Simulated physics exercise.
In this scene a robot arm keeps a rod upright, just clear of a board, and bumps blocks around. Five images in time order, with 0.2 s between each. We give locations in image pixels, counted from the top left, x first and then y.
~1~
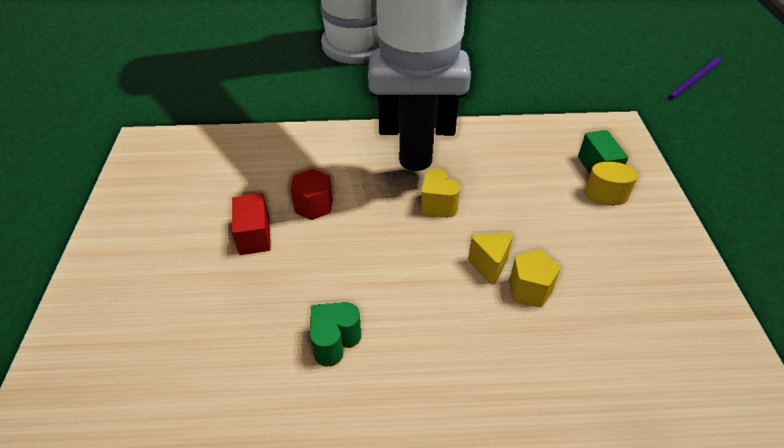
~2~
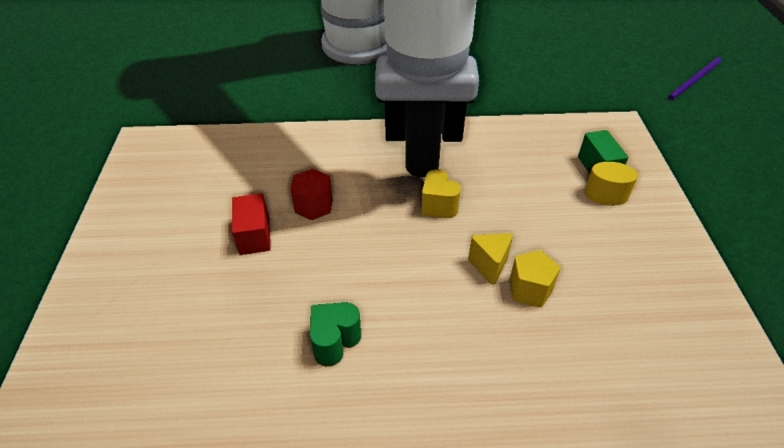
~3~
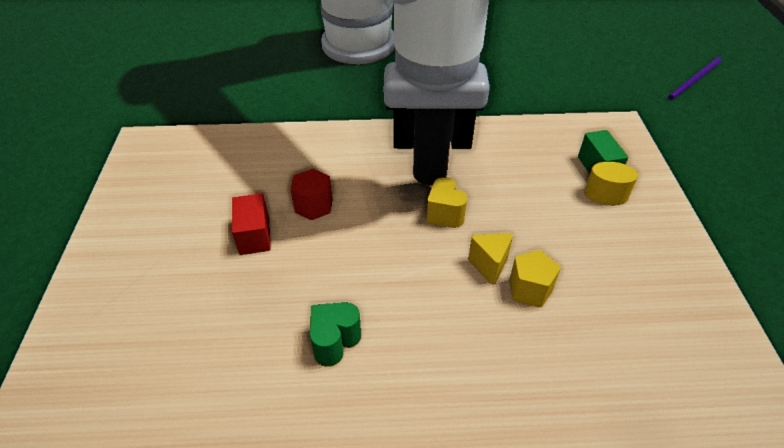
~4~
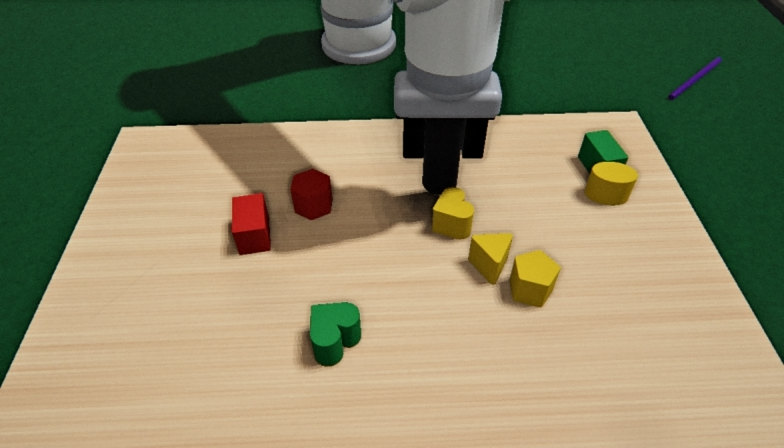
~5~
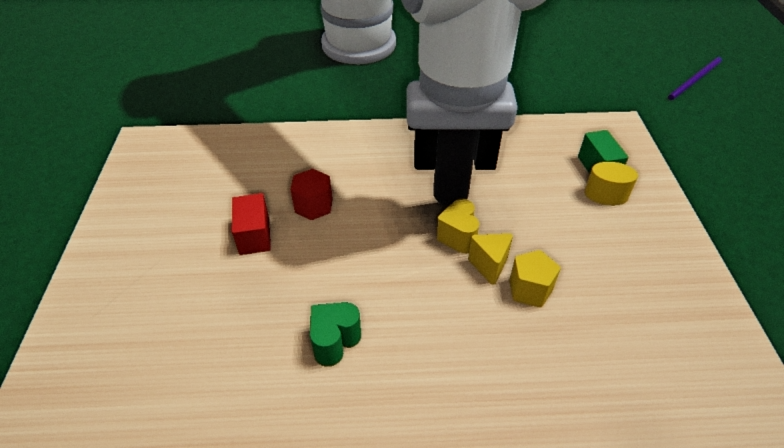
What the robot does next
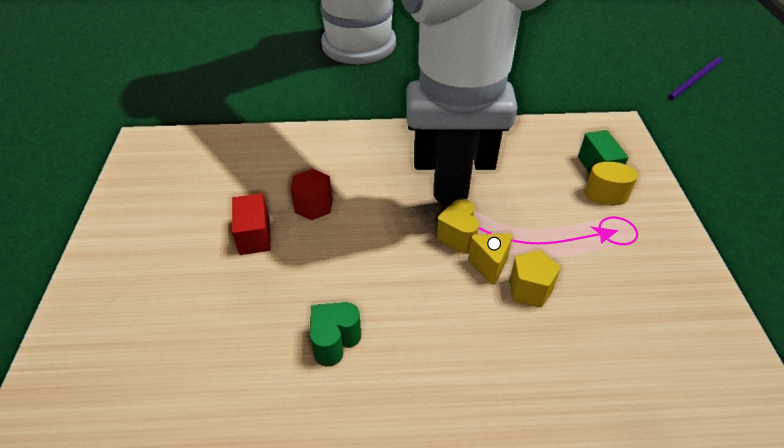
A robot arm lowered its black rod behind the yellow heart on a wooden board, then nudged the heart a short way forward and right, close beside the yellow triangle, while the other blocks stayed still.
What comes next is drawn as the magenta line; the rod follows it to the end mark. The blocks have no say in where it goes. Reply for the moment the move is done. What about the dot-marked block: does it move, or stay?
It is carried off its spot.
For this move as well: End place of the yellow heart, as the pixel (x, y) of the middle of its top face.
For the centre of its top, I'd go with (479, 232).
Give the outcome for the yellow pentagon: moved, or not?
It is still where it was.
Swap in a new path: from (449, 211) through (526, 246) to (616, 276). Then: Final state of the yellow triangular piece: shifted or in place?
At the end of the path, it will have moved.
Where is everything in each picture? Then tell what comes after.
In the first picture, rod tip at (416, 161); block tops, yellow heart at (440, 183); yellow triangular piece at (494, 244); yellow pentagon at (537, 267); yellow oval at (615, 172).
In the second picture, rod at (422, 167); blocks unchanged.
In the third picture, rod at (430, 174); yellow heart at (447, 192).
In the fourth picture, rod at (439, 183); yellow heart at (454, 203).
In the fifth picture, rod at (451, 194); yellow heart at (461, 215); yellow triangular piece at (494, 244); yellow pentagon at (537, 267); yellow oval at (615, 172).
Path on the board, from (449, 211) by way of (501, 237) and (562, 241) to (618, 231); the dot is on the yellow triangular piece.
The first path, step by step. One third of the way, rod at (505, 221); yellow heart at (479, 232), turned 85° clockwise; yellow triangular piece at (494, 255), turned 20° anticlockwise.
Two thirds of the way, rod at (569, 225); yellow heart at (479, 232), turned 85° clockwise; yellow triangular piece at (494, 255), turned 20° anticlockwise.
At the end, rod at (626, 214); yellow heart at (479, 232), turned 85° clockwise; yellow triangular piece at (494, 255), turned 20° anticlockwise; yellow pentagon in place; yellow oval in place.
